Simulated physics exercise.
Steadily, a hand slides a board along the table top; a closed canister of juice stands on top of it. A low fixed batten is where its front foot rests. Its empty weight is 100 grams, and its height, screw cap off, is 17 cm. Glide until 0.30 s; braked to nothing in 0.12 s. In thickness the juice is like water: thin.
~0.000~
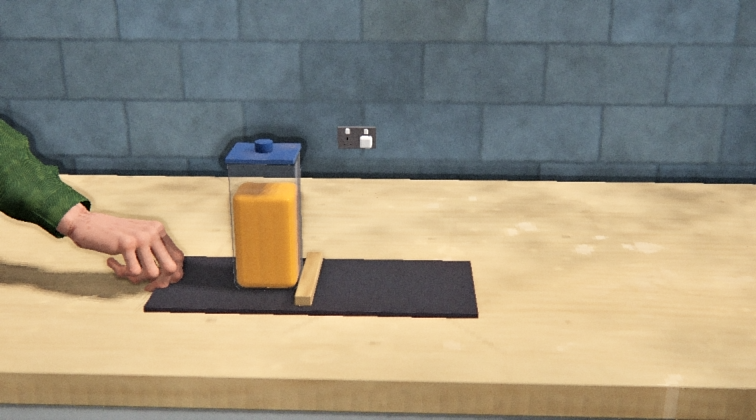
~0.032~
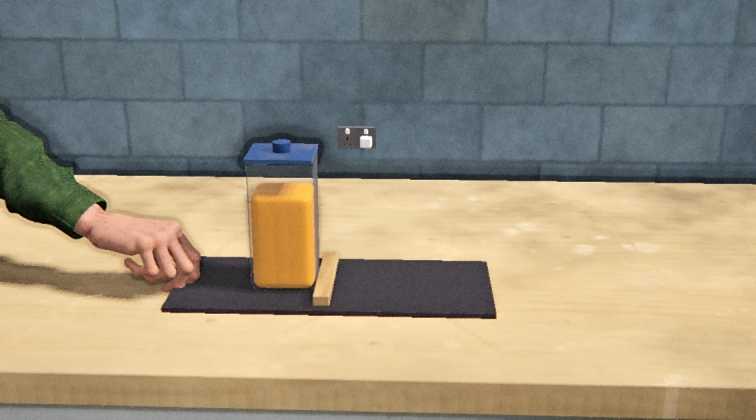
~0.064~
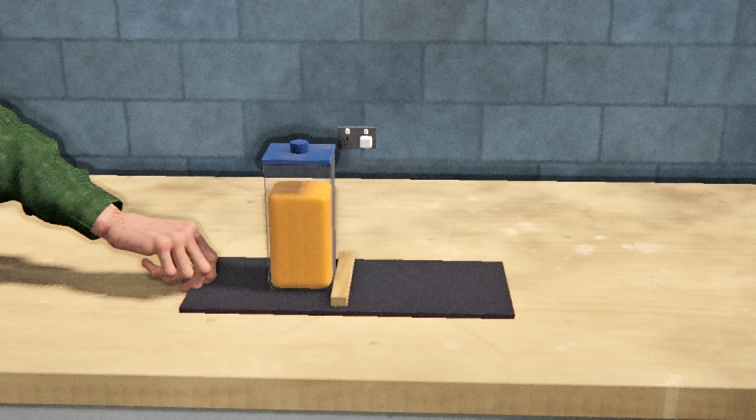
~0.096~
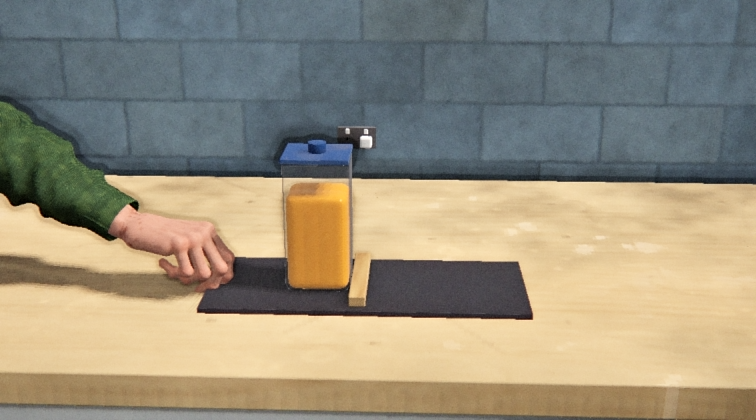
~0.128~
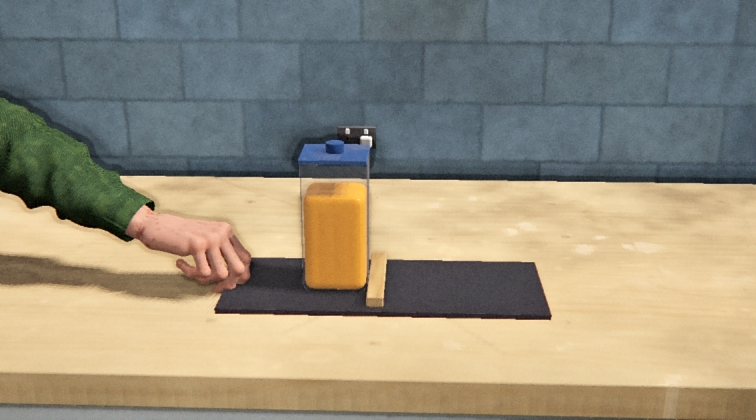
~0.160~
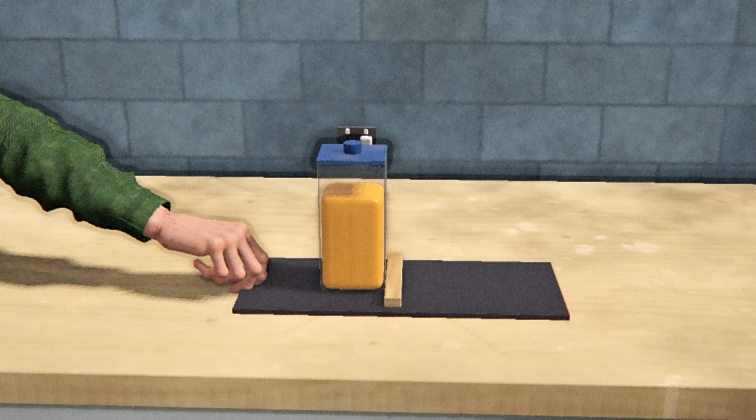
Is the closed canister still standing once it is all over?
Upright.
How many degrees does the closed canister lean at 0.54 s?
I'd put it at close to 0 degrees off upright.
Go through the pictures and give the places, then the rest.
In the first picture, 0.0 cm from the start; closed canister, level (236, 189) left, (296, 190) right, rim (296, 159).
In the second picture, 2.1 cm from the start; closed canister, level (254, 189) left, (314, 190) right.
In the third picture, 4.3 cm from the start; closed canister, level (271, 187) left, (331, 188) right.
In the fourth picture, 6.4 cm from the start; closed canister, level (289, 190) left, (349, 190) right.
In the fifth picture, 8.6 cm from the start; closed canister, level (306, 189) left, (364, 190) right.
In the sixth picture, 10.7 cm from the start; closed canister, level (324, 190) left, (383, 191) right.
Then, 0.42 s in, the board moves at 0.00 m/s; the closed canister stands where it began.
Then, 0.54 s in, the closed canister stands where it began.
Then, 0.70 s in, the closed canister stands where it began.
Then, 0.92 s in, the closed canister stands where it began.
Finally, the closed canister stands where it began.
